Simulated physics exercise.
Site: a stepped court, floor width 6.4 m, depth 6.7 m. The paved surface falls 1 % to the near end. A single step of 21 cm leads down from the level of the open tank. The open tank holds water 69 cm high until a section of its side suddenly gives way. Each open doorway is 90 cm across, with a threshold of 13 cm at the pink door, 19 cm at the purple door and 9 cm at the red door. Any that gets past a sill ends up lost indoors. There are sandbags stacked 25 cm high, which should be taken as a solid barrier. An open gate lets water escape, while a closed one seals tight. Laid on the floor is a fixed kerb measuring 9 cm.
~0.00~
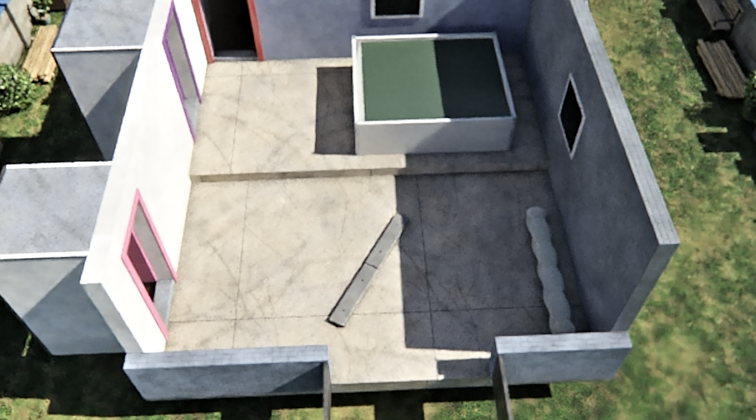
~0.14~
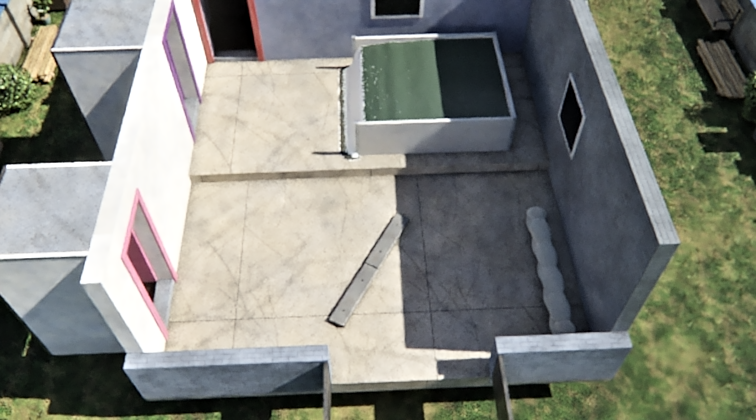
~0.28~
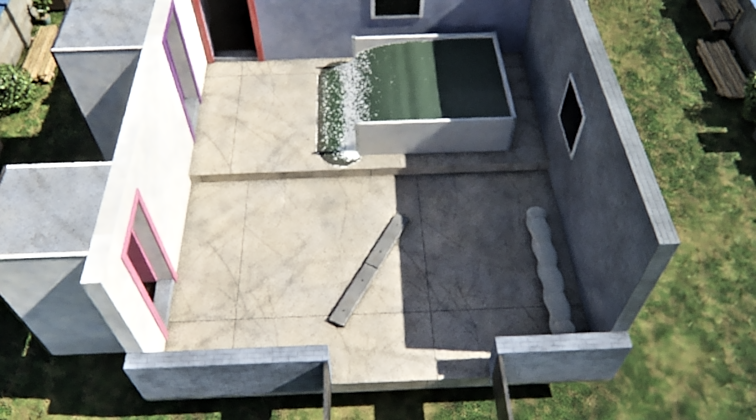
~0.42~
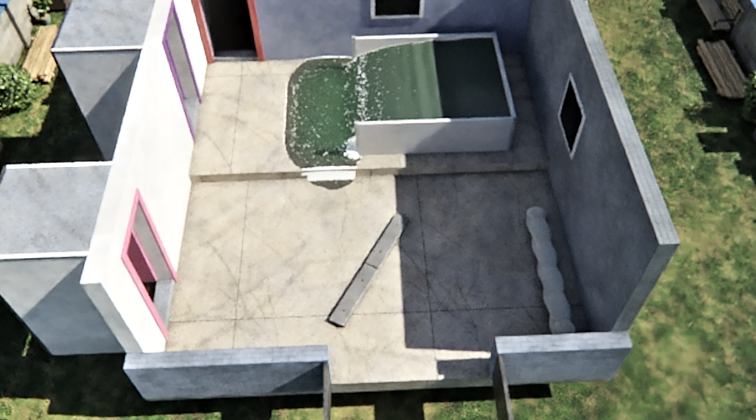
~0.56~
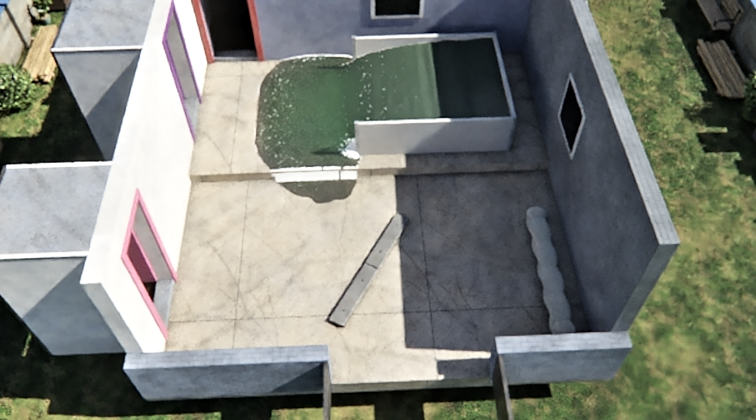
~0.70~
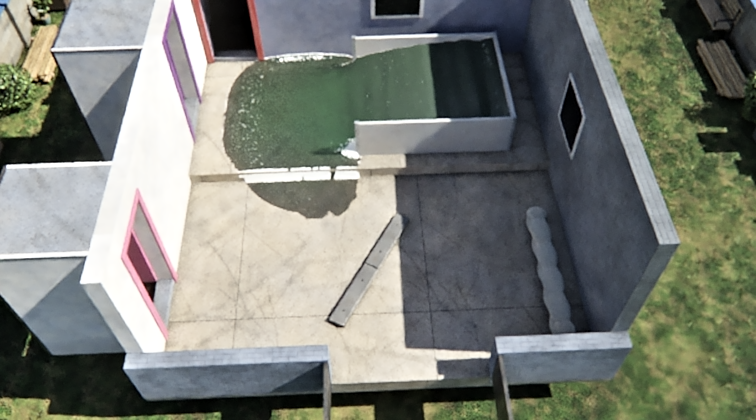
A walled courtyard sat still until the left side of its open tank gave way, and green water poured out, spreading left across the raised floor and over the step onto the lower paving.
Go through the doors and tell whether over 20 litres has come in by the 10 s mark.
By then: The pink door has taken in more; the purple door has taken in more; the red door has taken in more.
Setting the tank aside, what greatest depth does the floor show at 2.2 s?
Some 44 cm deep.
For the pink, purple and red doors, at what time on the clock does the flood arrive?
Pink: 2.0 s; purple: 0.8 s; red: 0.8 s.
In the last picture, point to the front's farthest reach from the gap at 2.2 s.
That's around (166, 341) in the last picture.
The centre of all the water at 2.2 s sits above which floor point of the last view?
It lies at roughly (328, 120) in pixels.
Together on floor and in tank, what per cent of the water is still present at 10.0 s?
Remaining: Roughly 72 %.
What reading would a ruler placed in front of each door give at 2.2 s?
Pink 8 cm, purple 43 cm, red 30 cm.
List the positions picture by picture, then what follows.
In the first picture, the open tank at (430, 79) is whole and still, 69 cm deep.
In the second picture, water pours out at (358, 101) and has run 1.2 m, to (356, 158); deepest outside 17 cm, 69 cm at the open tank's back.
In the third picture, the front is at (343, 163), 1.4 m from the gap at (358, 102); 1.5 m2 of floor is under water; 69 cm left at the back of the open tank.
In the fourth picture, water pours out at (358, 103) and has run 1.7 m, to (309, 170); deepest outside 30 cm, 69 cm at the open tank's back.
In the fifth picture, water pours out at (358, 103) and has run 2.1 m, to (299, 191); deepest outside 30 cm, 69 cm at the open tank's back.
In the sixth picture, water pours out at (358, 103) and has run 2.5 m, to (230, 150); deepest outside 31 cm, 66 cm at the open tank's back.
After 1.4 s water covers 35 % of the floor and is deepest (45 cm) near (207, 67); pink door not reached, purple door 40 cm at the sill, 47 L in, red door 12 cm at the sill, 0 L in.
After 2.2 s water covers 40 % of the floor and is deepest (44 cm) near (206, 73); pink door 8 cm at the sill, 0 L in, purple door 43 cm at the sill, 153 L in, red door 30 cm at the sill, 48 L in.
After 3.5 s water covers 45 % of the floor and is deepest (40 cm) near (163, 364); pink door 13 cm at the sill, 0 L in, purple door 31 cm at the sill, 293 L in, red door 30 cm at the sill, 248 L in.
After 6.0 s water covers 75 % of the floor and is deepest (26 cm) near (161, 375); pink door 16 cm at the sill, 15 L in, purple door 13 cm at the sill, 318 L in, red door 13 cm at the sill, 387 L in.
After 10.0 s water covers 95 % of the floor and is deepest (16 cm) near (161, 375); pink door 15 cm at the sill, 61 L in, purple door 5 cm at the sill, 318 L in, red door 4 cm at the sill, 393 L in.
